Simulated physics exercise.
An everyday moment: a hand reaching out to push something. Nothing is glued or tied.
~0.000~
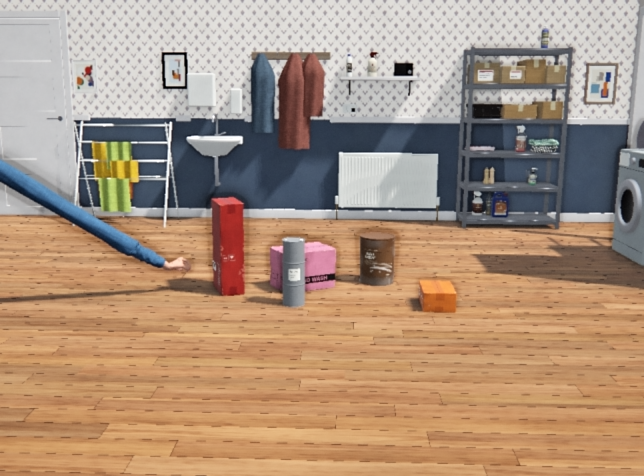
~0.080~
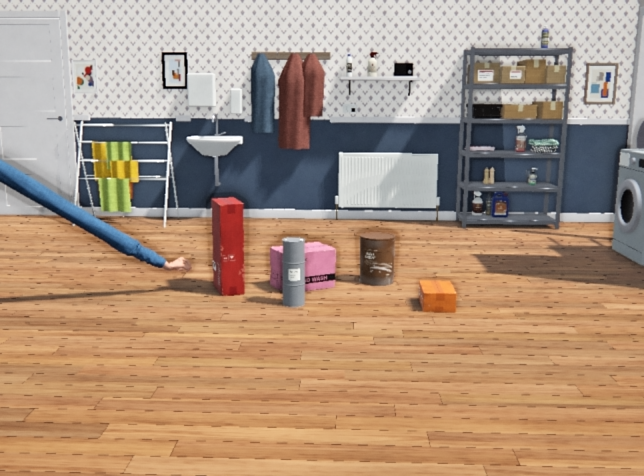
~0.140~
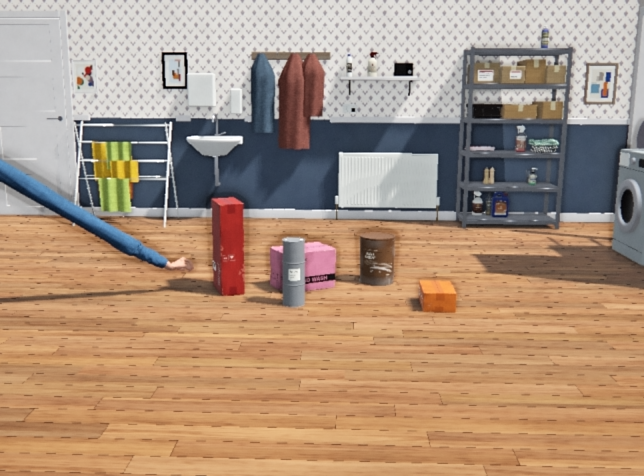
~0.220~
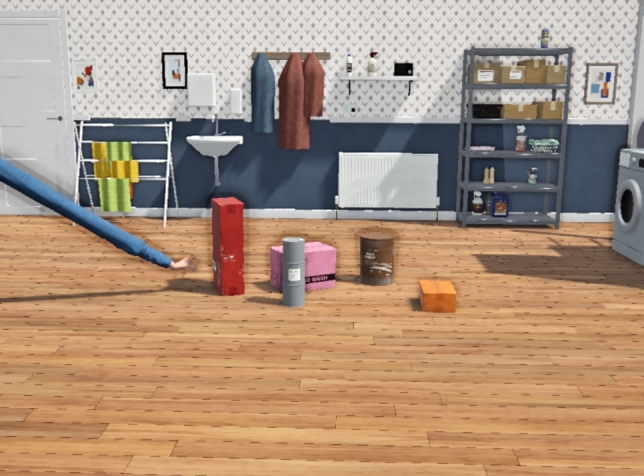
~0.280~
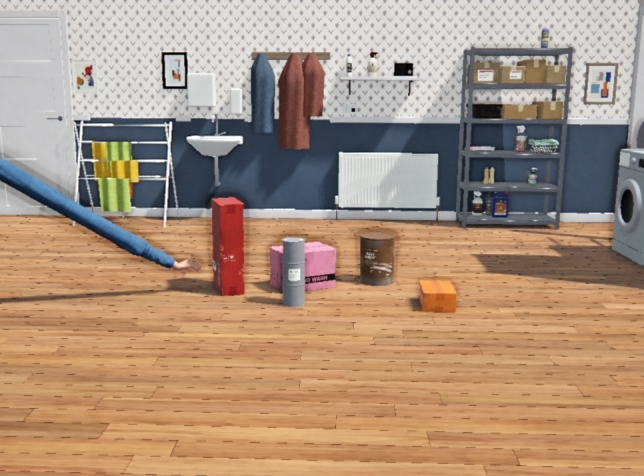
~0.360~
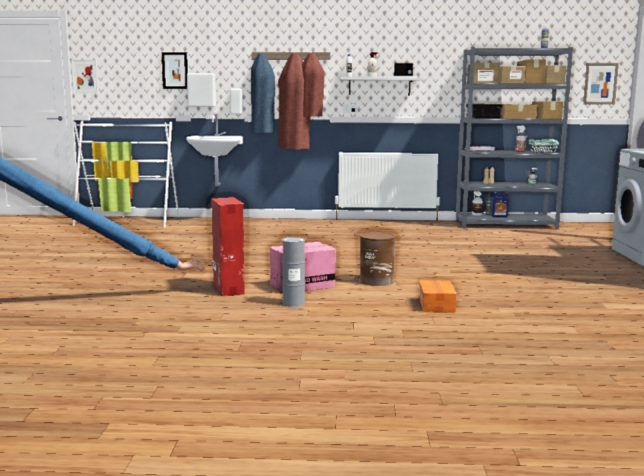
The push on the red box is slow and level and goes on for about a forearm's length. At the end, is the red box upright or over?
The red box keeps standing.
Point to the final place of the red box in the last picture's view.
At about (271, 245).
After 0.76 s, red box shifted a little near (238, 245).
After 1.16 s, red box shifted about its own width near (258, 245).
After 1.36 s, red box shifted about its own width near (267, 245).
In the end (2.3 s), moved from the start, red box. At the end, from the last picture's camera, red box near (271, 245).
